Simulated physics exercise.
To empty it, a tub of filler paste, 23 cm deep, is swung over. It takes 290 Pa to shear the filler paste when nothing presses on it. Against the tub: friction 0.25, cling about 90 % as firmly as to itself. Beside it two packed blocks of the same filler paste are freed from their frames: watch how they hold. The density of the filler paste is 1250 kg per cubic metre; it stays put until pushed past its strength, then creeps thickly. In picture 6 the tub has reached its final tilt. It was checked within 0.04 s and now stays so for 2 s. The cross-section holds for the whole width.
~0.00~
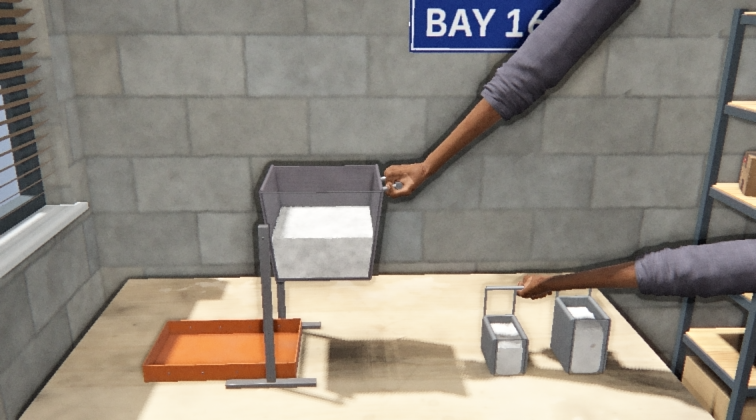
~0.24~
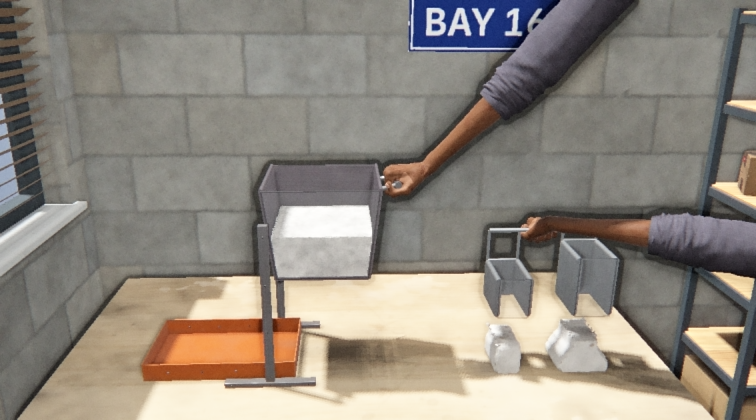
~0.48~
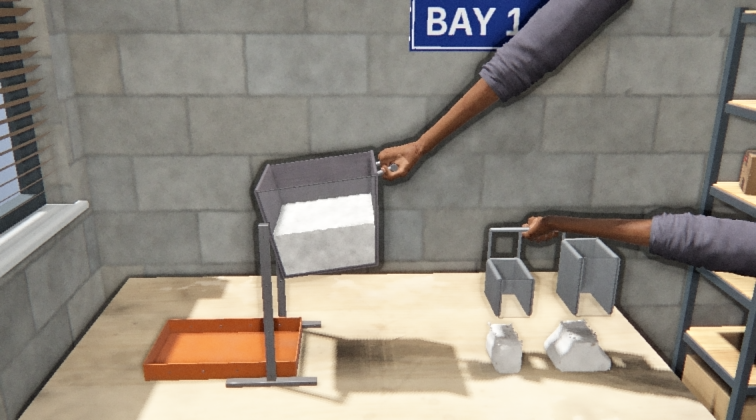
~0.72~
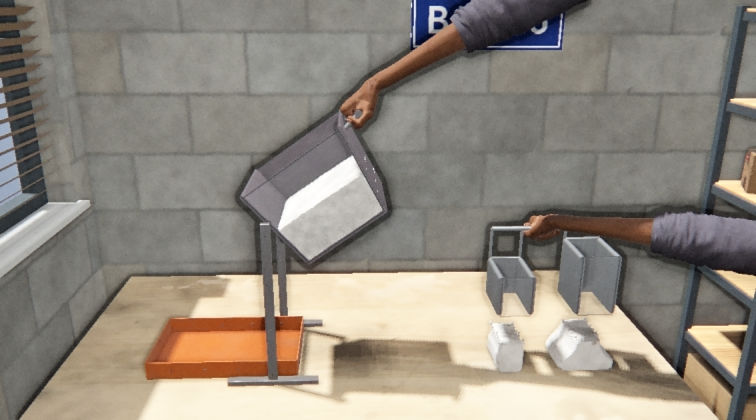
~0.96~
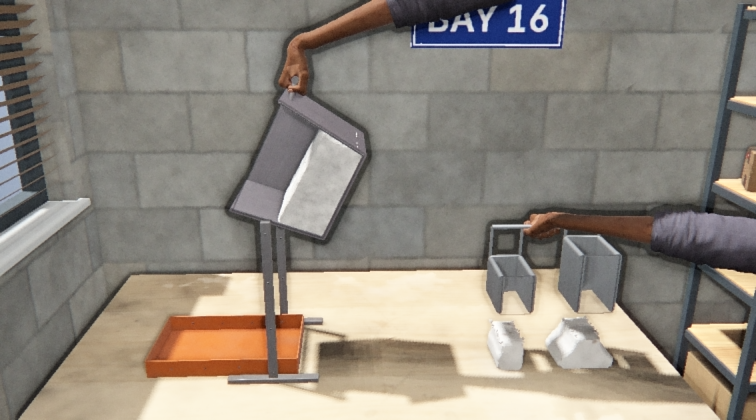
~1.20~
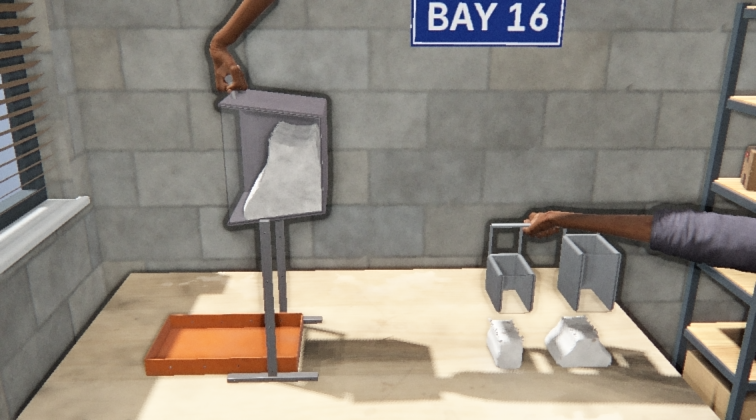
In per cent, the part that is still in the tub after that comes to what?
Close to 52 per cent.
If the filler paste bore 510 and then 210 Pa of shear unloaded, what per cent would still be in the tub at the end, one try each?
In that order: 65 %, 45 %.
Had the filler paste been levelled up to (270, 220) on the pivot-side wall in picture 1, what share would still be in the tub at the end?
Then about 35 %.
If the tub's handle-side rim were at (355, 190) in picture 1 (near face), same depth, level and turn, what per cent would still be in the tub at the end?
In that case some 70 per cent.
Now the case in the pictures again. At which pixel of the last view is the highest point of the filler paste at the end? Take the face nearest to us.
Near (299, 188).
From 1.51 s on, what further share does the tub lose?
Near 10 %.
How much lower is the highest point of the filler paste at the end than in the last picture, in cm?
Roughly 12 cm.
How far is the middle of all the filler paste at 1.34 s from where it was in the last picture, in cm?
Roughly 6 cm.
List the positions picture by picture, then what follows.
The first frame shows handle-side rim at (380, 191), tilt 0 degrees; highest point of the filler paste at (364, 236); test blocks 9.0 cm, 14 cm high (left to right).
The second frame shows handle-side rim at (379, 190), tilt 0 degrees; highest point of the filler paste at (364, 235); test blocks 8.7 cm, 10 cm high (left to right).
The third frame shows handle-side rim at (374, 175), tilt 8 degrees; highest point of the filler paste at (368, 223); test blocks 8.6 cm, 9.5 cm high (left to right).
The fourth frame shows handle-side rim at (338, 129), tilt 35 degrees; highest point of the filler paste at (358, 175); test blocks 8.6 cm, 9.5 cm high (left to right).
The fifth frame shows handle-side rim at (279, 104), tilt 64 degrees; highest point of the filler paste at (321, 136); test blocks 8.6 cm, 9.5 cm high (left to right).
The sixth frame shows handle-side rim at (220, 107), tilt 90 degrees; highest point of the filler paste at (274, 142); test blocks 8.6 cm, 9.5 cm high (left to right).
By 1.34 s, the tub is at 90 degrees and holds 92 %.
By 1.51 s, the tub is at 90 degrees and holds 62 %.
By 1.68 s, the tub is at 90 degrees and holds 52 %.
By 1.85 s, the tub is at 90 degrees and holds 52 %.
By 3.20 s, at the end, the tub is at 90 degrees and holds 52 %.
